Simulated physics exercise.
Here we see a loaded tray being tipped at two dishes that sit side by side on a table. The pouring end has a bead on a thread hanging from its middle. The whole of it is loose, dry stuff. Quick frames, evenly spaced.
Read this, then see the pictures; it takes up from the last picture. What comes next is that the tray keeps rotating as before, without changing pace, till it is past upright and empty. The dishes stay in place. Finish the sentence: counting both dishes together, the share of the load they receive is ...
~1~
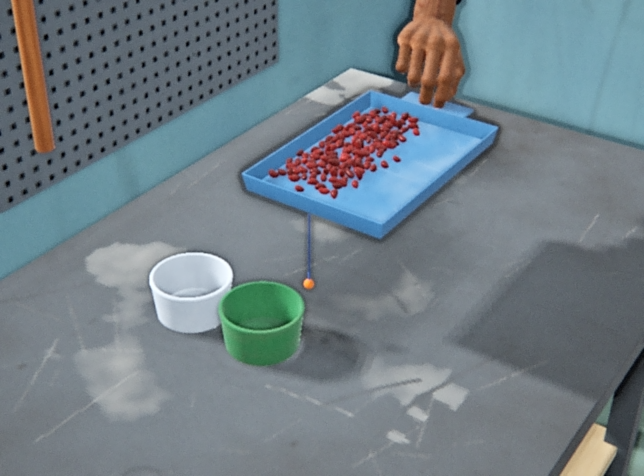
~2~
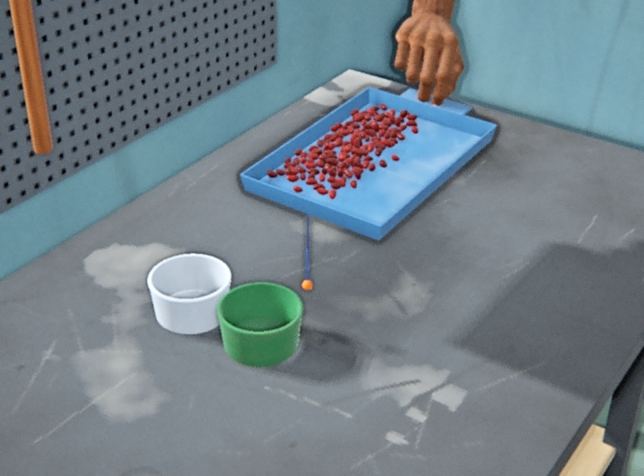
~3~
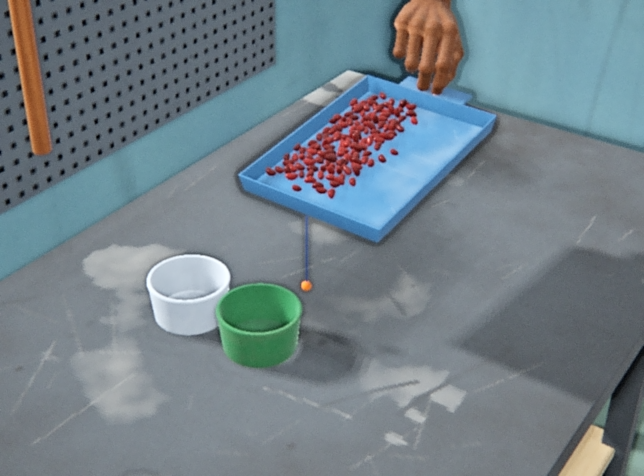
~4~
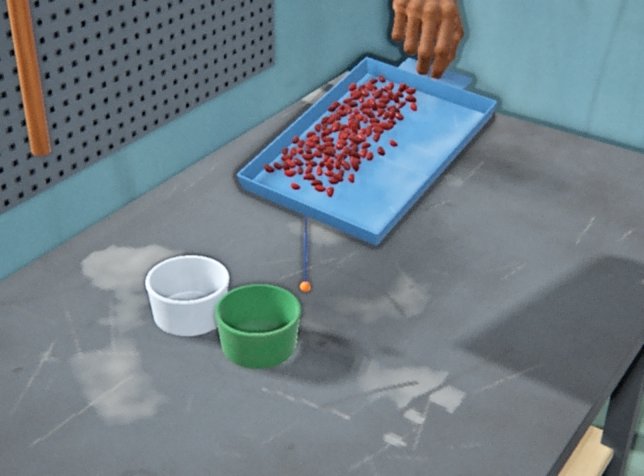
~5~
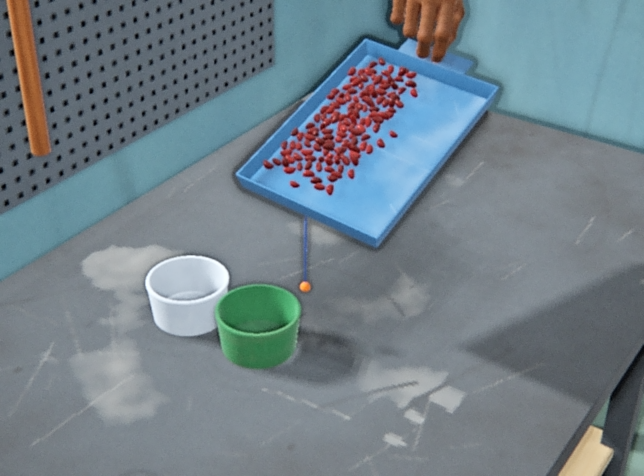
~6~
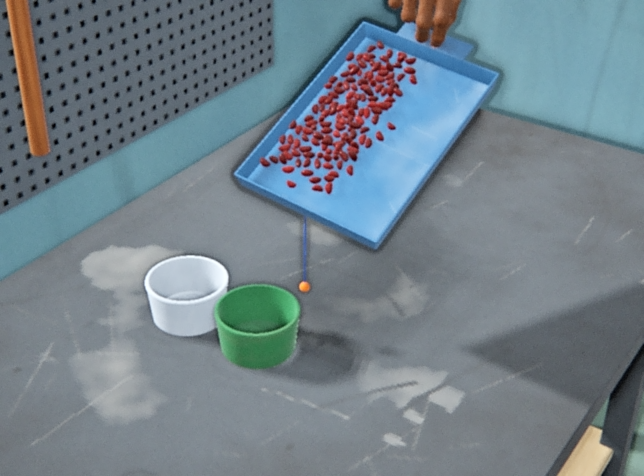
The share is smaller than half.
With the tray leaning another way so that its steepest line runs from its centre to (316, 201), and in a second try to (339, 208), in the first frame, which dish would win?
The first place favours the right of the two, the second the right of the two.
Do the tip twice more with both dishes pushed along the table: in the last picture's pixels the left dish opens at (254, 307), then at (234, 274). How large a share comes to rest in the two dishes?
Roughly 70% the first time and 10% the second time.
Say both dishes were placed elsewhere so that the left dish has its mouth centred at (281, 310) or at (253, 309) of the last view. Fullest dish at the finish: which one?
At place one the right of the pair; at place two the right of the pair.
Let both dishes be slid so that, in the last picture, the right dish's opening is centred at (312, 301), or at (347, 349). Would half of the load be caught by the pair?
Try 1: A minority of it. Try 2: A majority of it.
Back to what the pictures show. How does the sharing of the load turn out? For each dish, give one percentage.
I'd say the left dish holds some 0 % and the right dish some 10 %.
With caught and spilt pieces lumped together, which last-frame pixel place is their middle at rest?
Around (332, 384), give or take.
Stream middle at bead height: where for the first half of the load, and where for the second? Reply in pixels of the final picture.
First around (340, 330), afterwards around (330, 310).
Shortly afterwards, tray tipped steeply; all but a few on the tray; only a few in the air.
Next, tray tipped past a quarter turn; near a third on the tray; only a few in the right dish; near half outside both; a little in the air.
Some moments later, tray tipped past a quarter turn; a little in the right dish; the bulk outside both.
In the end, tray tipped past a quarter turn; a little in the right dish; none at all in the left dish; the bulk outside both.
